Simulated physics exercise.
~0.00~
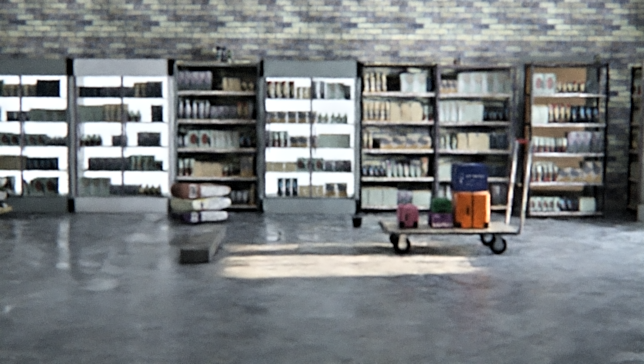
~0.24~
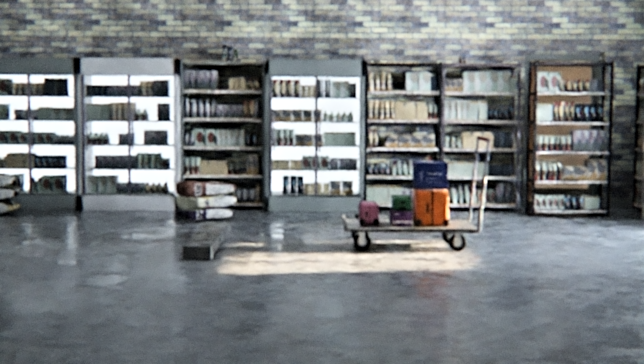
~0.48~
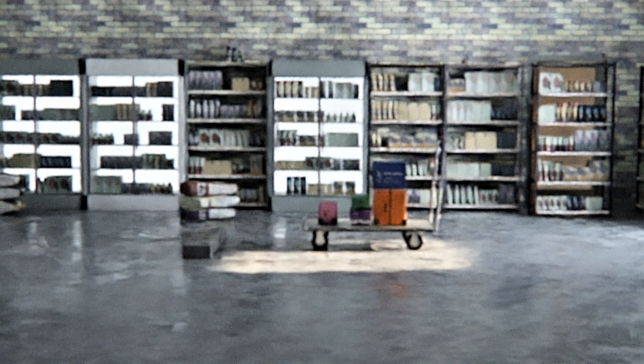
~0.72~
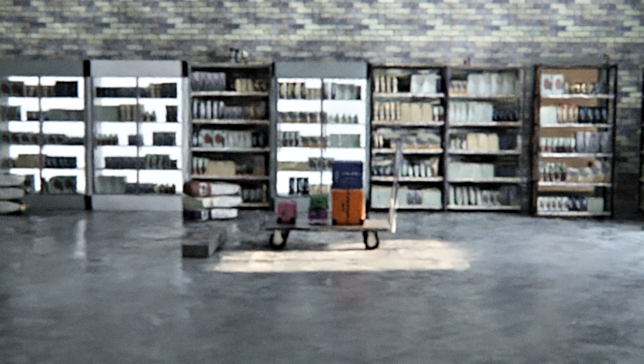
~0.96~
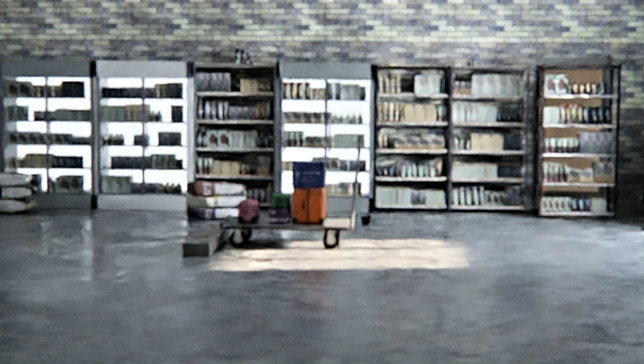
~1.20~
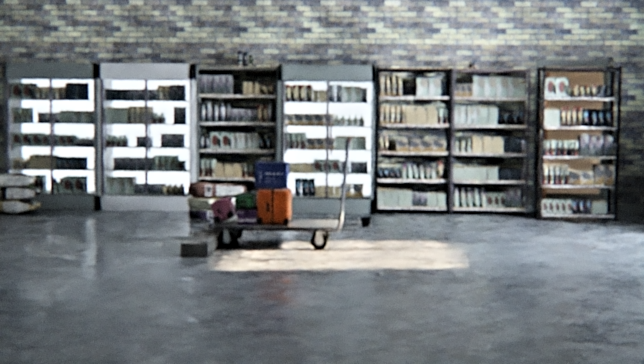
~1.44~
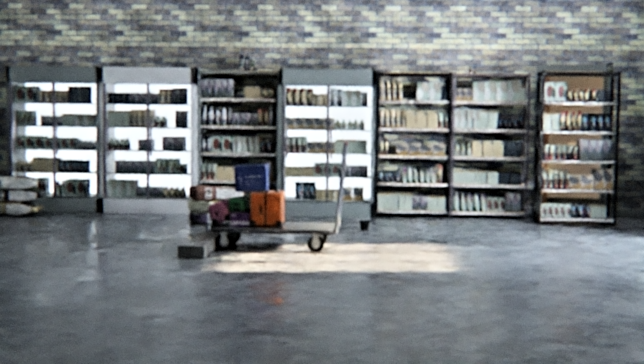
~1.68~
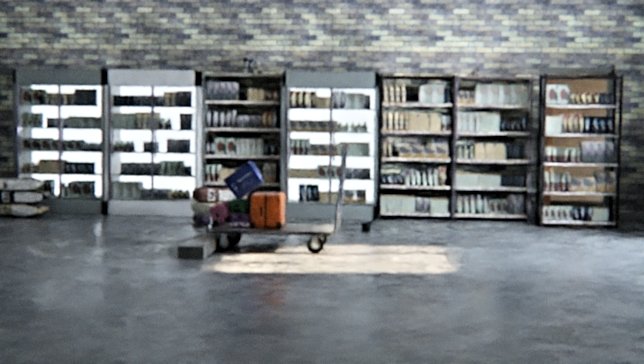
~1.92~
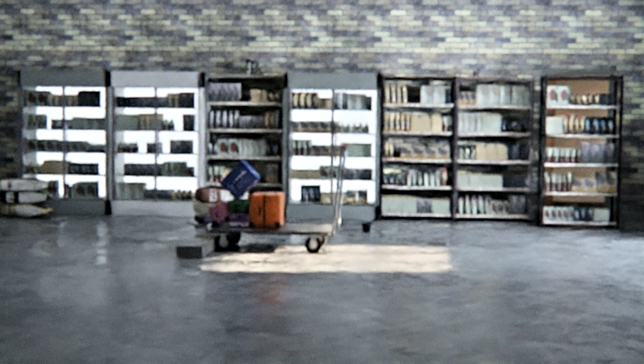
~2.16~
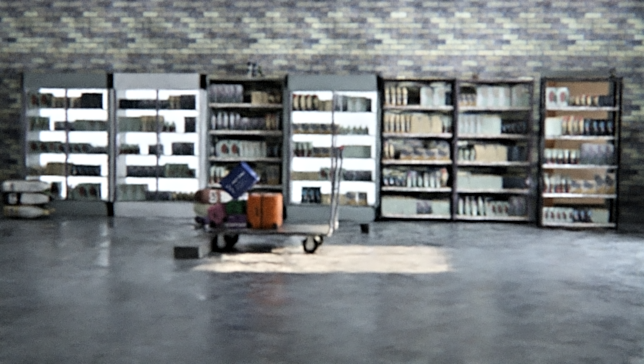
A loaded flat cart rolls left, stops at a kerb, and its blue parcel tips over.
